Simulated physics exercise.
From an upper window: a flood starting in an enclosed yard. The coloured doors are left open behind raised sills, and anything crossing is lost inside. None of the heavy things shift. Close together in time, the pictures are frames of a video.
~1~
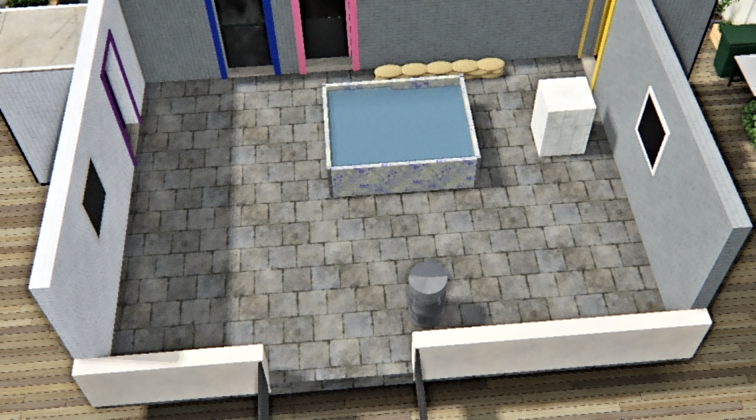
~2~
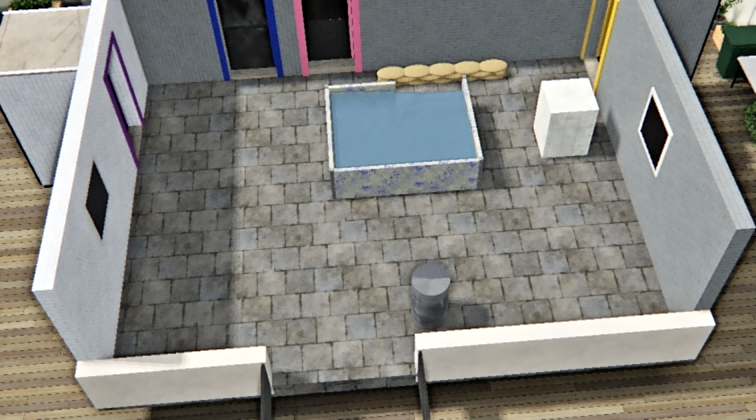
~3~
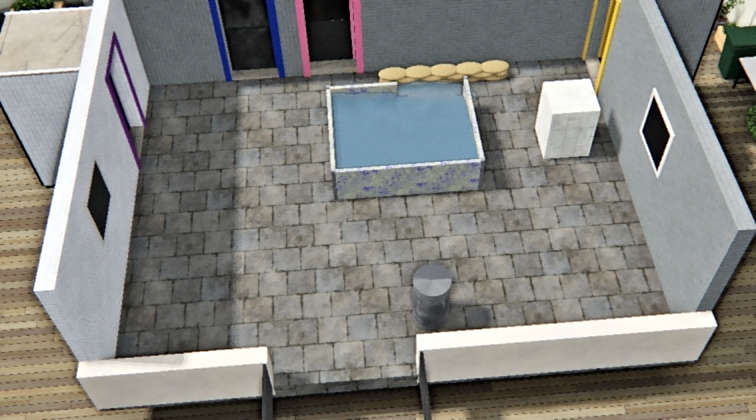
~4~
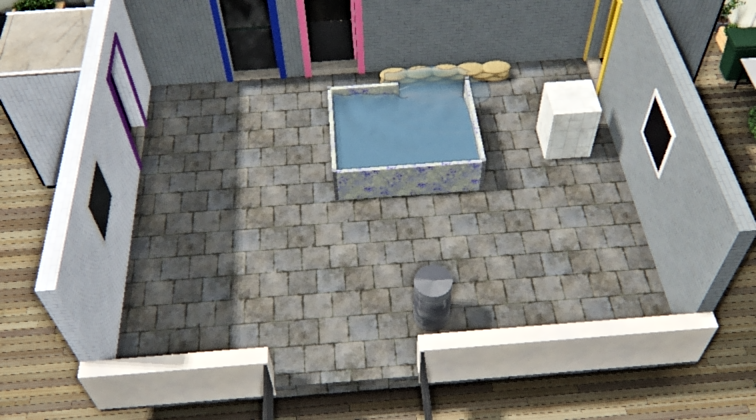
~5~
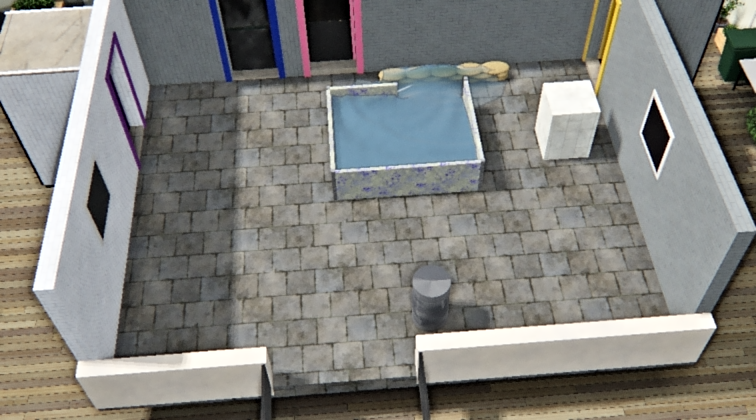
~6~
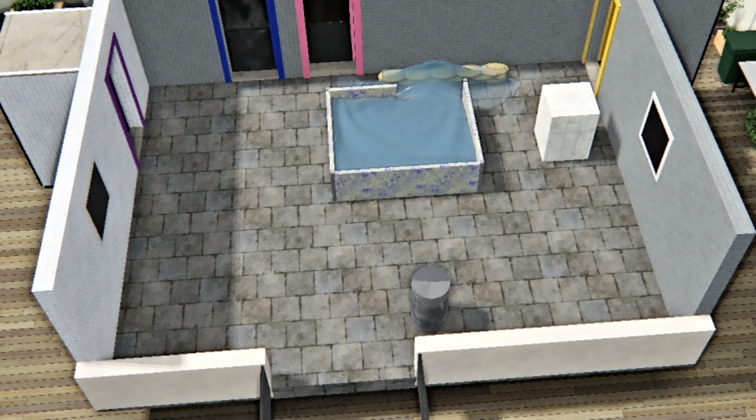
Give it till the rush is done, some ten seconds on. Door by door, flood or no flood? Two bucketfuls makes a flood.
Most likely the blue door gets too much water; most likely the yellow door gets too much water; most likely the pink door gets two buckets or less; most likely the purple door gets too much water.
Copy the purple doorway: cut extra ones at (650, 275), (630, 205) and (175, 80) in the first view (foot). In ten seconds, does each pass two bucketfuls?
In order: Stays within it, stays within it, tops the limit.
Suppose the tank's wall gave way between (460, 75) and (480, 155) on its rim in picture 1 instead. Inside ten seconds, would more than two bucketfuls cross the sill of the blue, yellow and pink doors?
Then: Blue door lets less in, yellow door lets more in, pink door is under.
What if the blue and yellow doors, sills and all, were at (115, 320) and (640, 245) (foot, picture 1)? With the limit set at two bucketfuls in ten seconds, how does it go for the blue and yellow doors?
Put simply, the blue door comes up short and the yellow door comes up short.
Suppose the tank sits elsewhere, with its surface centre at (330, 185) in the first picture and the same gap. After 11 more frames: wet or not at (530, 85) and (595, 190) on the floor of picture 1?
Point 1: Soaked through; point 2: Not wet.
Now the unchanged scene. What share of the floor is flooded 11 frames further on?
Roughly 25 per cent.
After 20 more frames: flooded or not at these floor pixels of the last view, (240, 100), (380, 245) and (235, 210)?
Result, in the order given: Wetted / not wetted / not wetted.
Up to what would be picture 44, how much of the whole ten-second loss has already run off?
Share gone by then: About 80 %.
A moment on, water covers 15 % of the floor; the blue door wet at the sill, nothing in, the yellow door wet at the sill, nothing in, the pink door wet at the sill, nothing in, the purple door not reached.
Next, water covers 25 % of the floor; the blue door wet at the sill, nothing in, the yellow door over two buckets in, the pink door wet at the sill, nothing in, the purple door not reached.
Then, water covers 35 % of the floor; the blue door under two buckets in, the yellow door far over two buckets in, the pink door wet at the sill, nothing in, the purple door under two buckets in.
Later, water covers 55 % of the floor; the blue door over two buckets in, the yellow door far over two buckets in, the pink door wet at the sill, nothing in, the purple door over two buckets in.
In the end, water covers 85 % of the floor; the blue door over two buckets in, the yellow door far over two buckets in, the pink door wet at the sill, nothing in, the purple door over two buckets in.
